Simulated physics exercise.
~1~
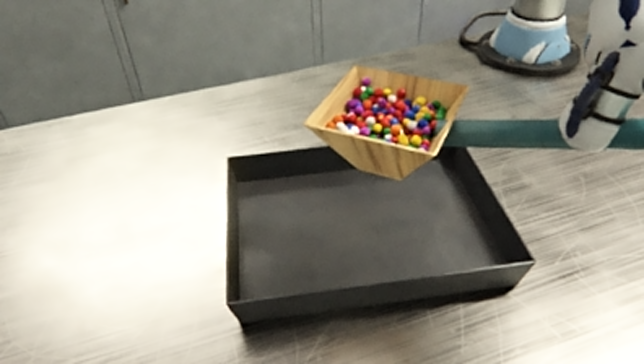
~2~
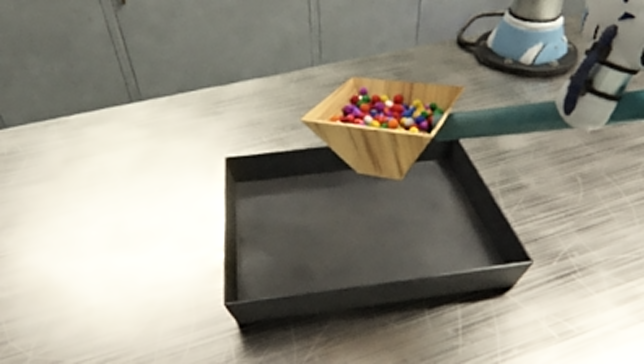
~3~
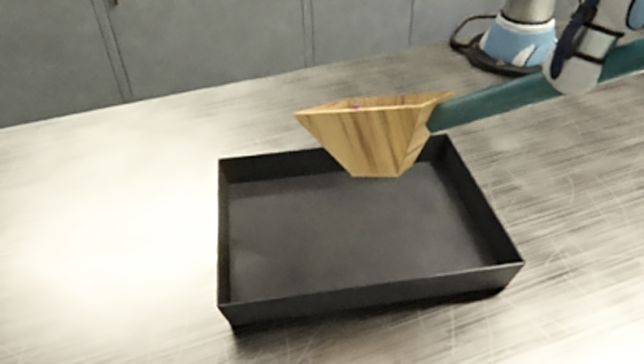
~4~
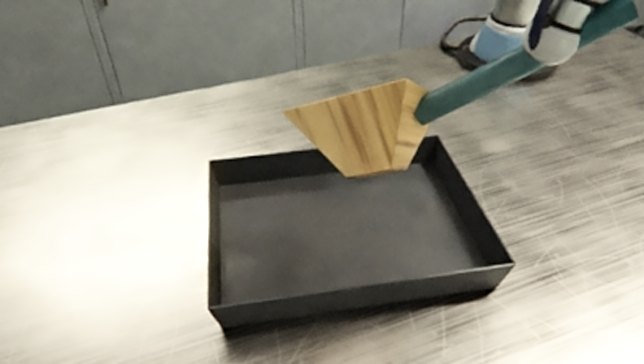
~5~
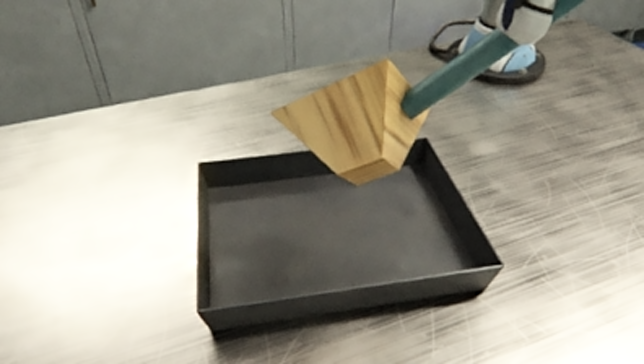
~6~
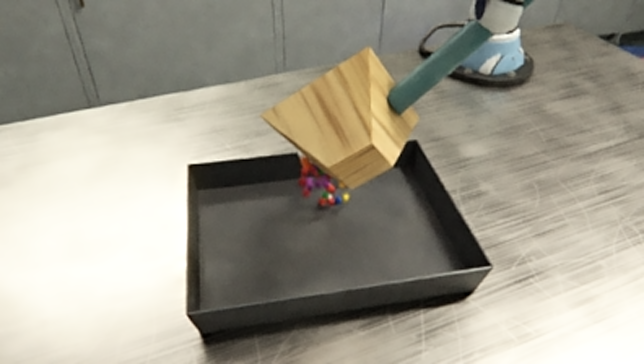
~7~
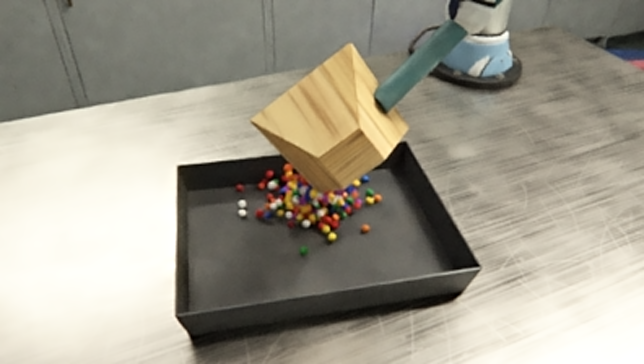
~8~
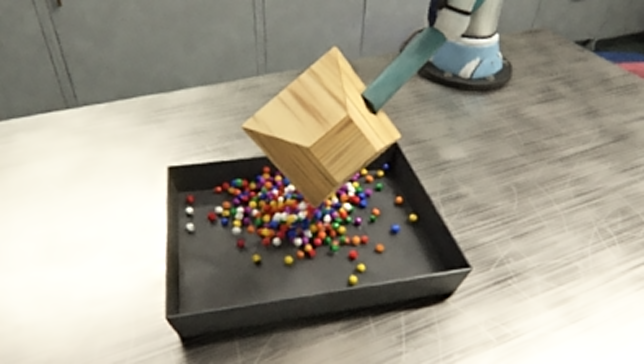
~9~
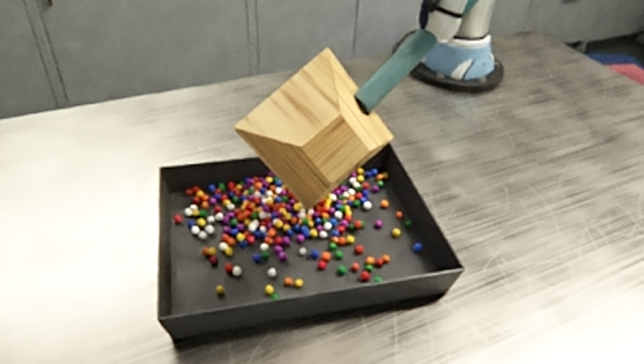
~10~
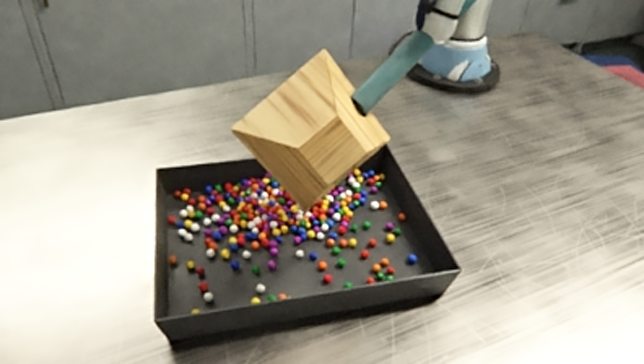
We see a robot arm steadily tip a wooden scoop of small colourful beads over a black tray on a metal table. The beads spill out and scatter across the tray floor, and the scoop stays tipped above them.
